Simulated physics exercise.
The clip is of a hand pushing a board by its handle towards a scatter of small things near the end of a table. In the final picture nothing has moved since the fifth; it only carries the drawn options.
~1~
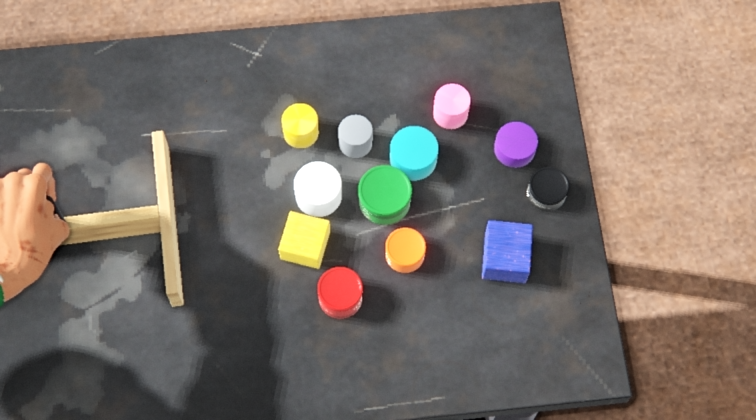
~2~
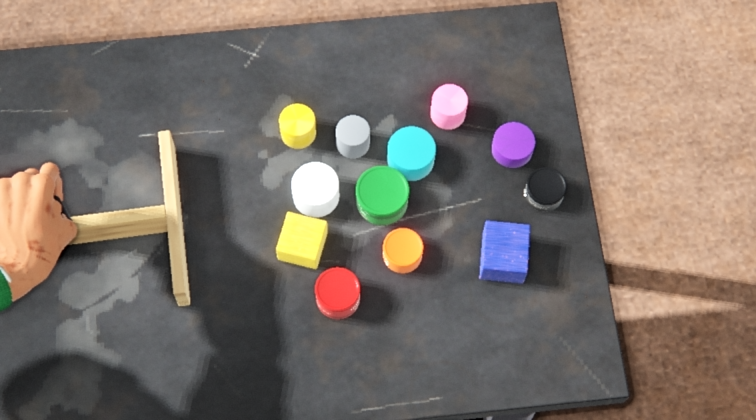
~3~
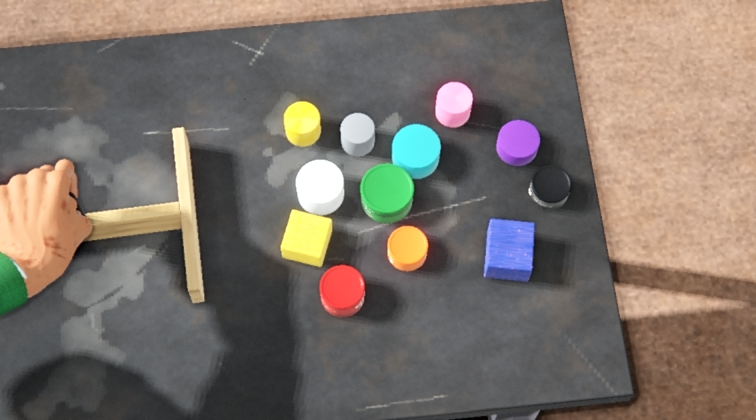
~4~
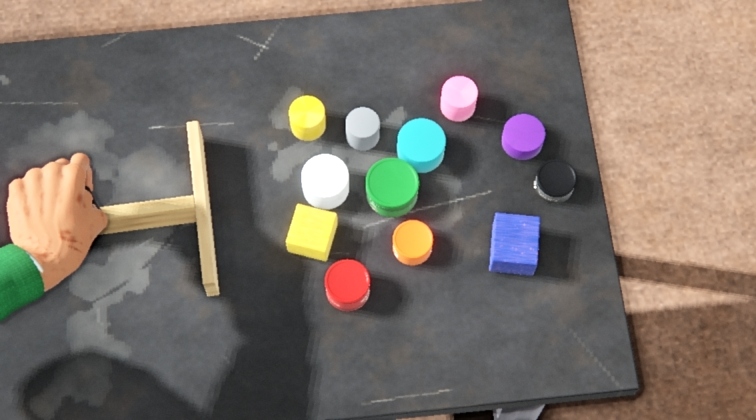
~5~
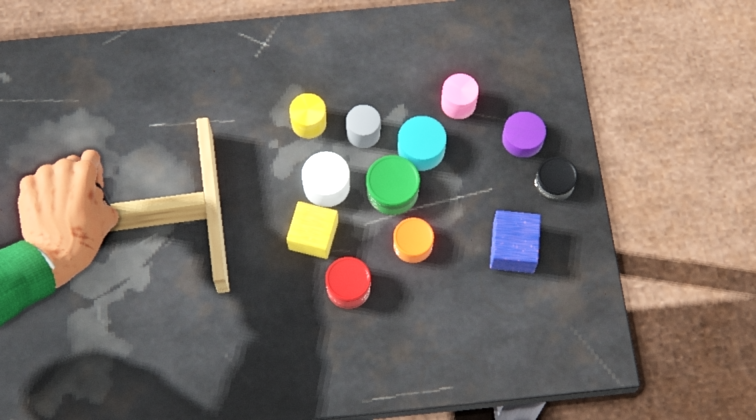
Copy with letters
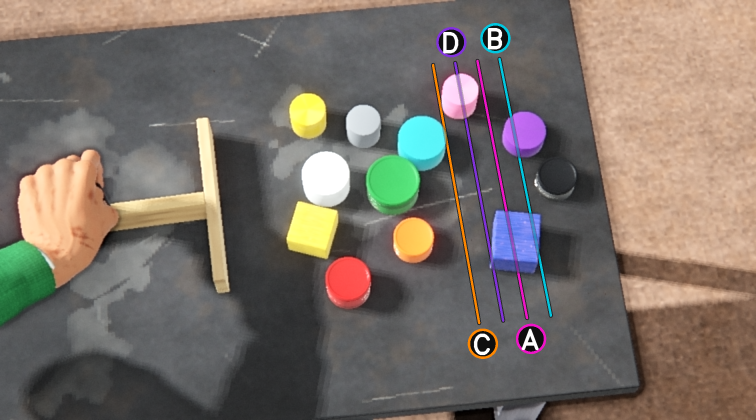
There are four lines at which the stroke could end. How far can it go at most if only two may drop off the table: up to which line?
As far as mark B.
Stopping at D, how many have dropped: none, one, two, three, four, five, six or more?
The count is none.
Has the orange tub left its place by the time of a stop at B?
By then, yes.
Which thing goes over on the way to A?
It is the black jar.
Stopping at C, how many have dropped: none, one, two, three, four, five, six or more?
In all, none.
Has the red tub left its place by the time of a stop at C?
Yes.
On the marked copy, A at (501, 185); B at (524, 183); C at (455, 189); D at (478, 187).
Following B. Soon after the start, board (324, 186); red tub (362, 286); yellow tin (335, 110).
Later, board (436, 175); green jar (506, 182); red tub (384, 294).
In the end, board (523, 167); black jar over the edge; purple tin over the edge; two fallen.
As for the rest, A is within the limit but short; C is within the limit but short; D is within the limit but short.
